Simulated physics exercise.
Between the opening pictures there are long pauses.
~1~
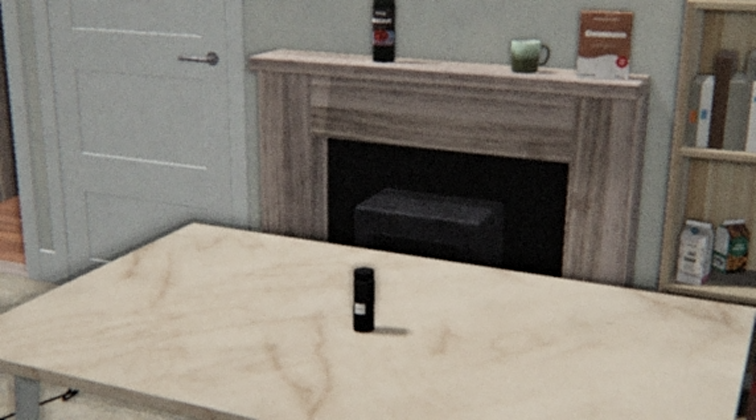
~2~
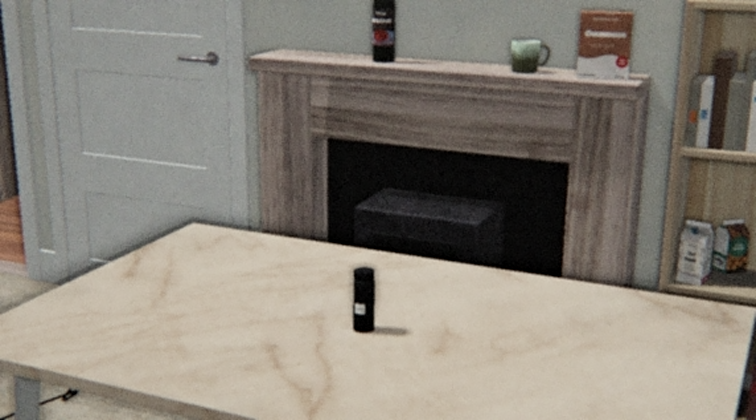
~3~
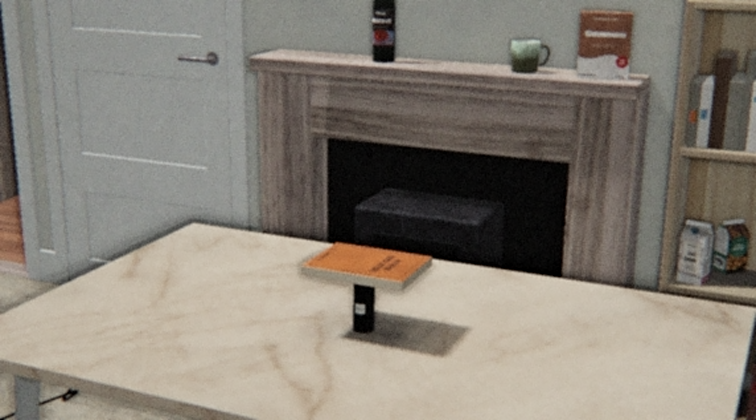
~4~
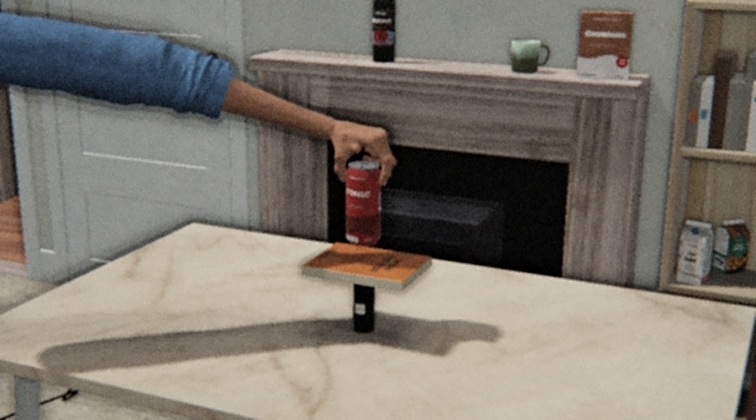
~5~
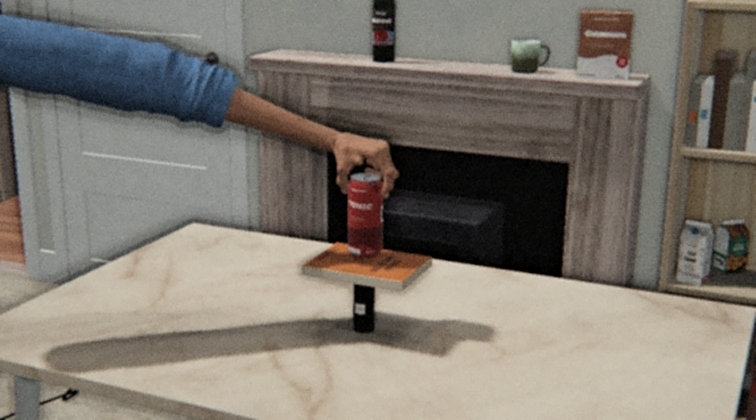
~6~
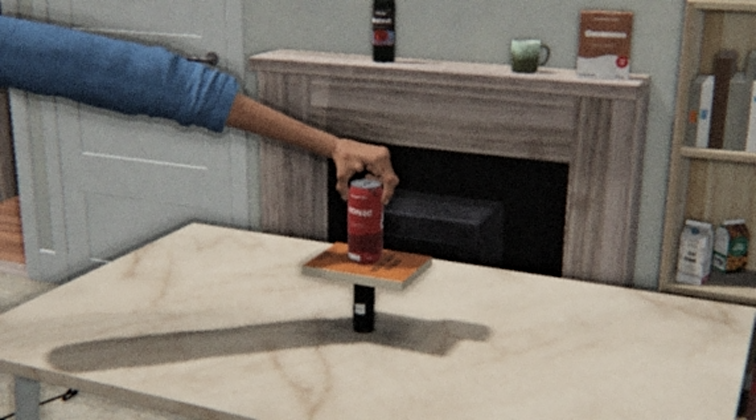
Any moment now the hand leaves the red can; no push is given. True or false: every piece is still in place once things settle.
True.
Then, 0.20 s later than the last frame, all is still.
Then, 0.30 s later than the last frame, red can resting near (366, 223).
When it is over, all 3 as before. End places, in pixels of the last picture, red can near (366, 223). The stack holds.
